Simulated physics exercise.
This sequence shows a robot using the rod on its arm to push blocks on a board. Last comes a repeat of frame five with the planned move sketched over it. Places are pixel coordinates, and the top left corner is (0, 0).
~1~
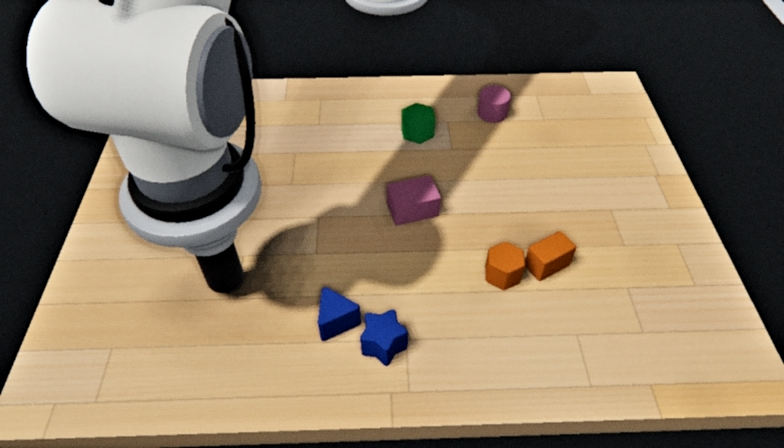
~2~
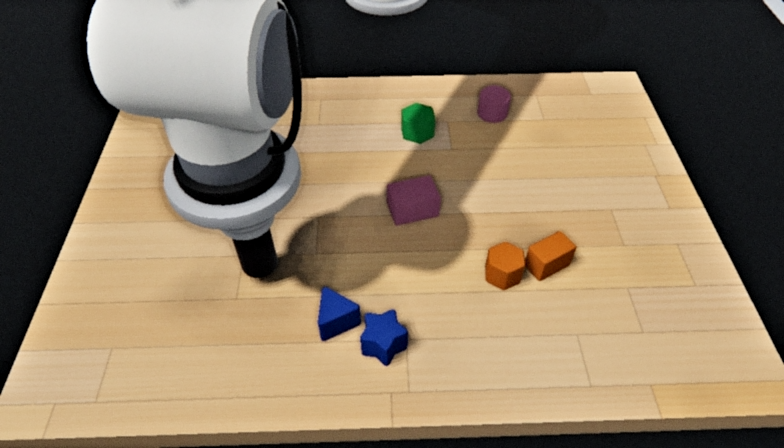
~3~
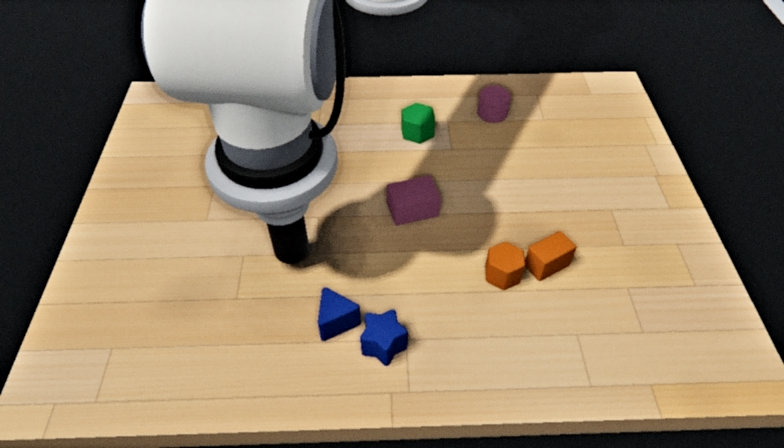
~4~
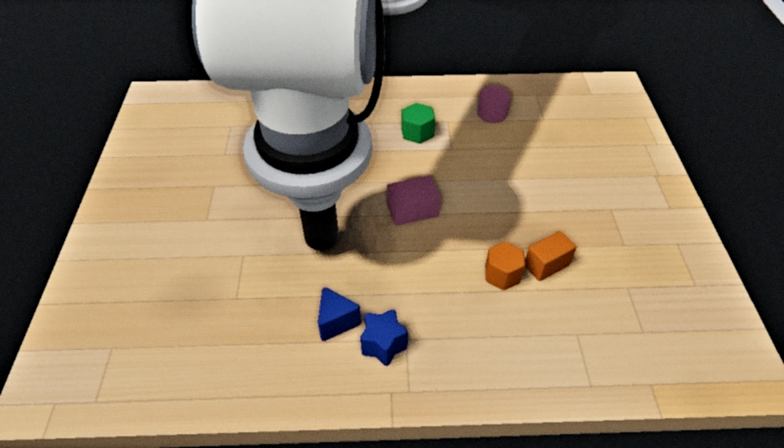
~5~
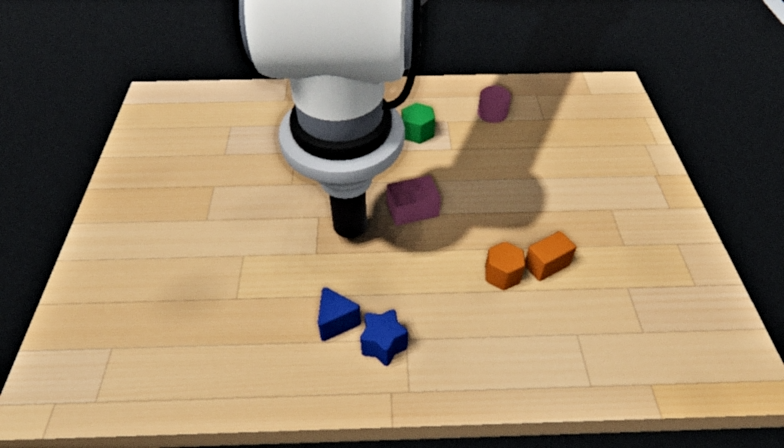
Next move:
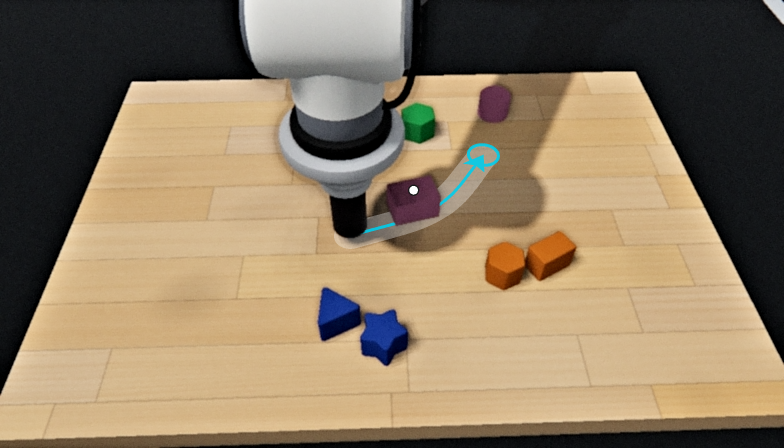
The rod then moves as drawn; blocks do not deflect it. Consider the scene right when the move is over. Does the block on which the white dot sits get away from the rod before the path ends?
My answer is no.
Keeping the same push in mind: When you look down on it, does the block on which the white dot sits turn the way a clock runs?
No - that is not the case.
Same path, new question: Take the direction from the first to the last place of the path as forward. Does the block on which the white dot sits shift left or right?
Toward the left.
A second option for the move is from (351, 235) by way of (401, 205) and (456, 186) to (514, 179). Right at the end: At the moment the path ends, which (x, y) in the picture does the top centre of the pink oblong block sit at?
By then it is at (559, 164).
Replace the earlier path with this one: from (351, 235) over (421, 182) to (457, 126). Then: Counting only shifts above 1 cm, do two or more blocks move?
Final answer: No.
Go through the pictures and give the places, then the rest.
The first frame shows lower end of the rod at (226, 278), tops of blocks, pink oblong block at (414, 190), green hexagonal block at (418, 113), pink disc at (496, 94).
The second frame shows rod at (260, 264), blocks as before.
The third frame shows rod at (292, 250), blocks as before.
The fourth frame shows rod at (322, 237), blocks as before.
The fifth frame shows rod at (350, 225), pink oblong block at (414, 190), green hexagonal block at (418, 113), pink disc at (496, 94).
The drawn path runs from (351, 235) over (411, 219) and (456, 190) to (483, 155); the dot is on the pink oblong block.
What follows on the original path. One third of the way, rod at (412, 208); pink oblong block at (437, 176), turned 25° anticlockwise.
Two thirds of the way, rod at (458, 179); pink oblong block at (467, 144), turned 65° anticlockwise.
At the end, rod at (485, 145); pink oblong block at (484, 111), turned 85° anticlockwise; green hexagonal block not moved; pink disc at (498, 88).
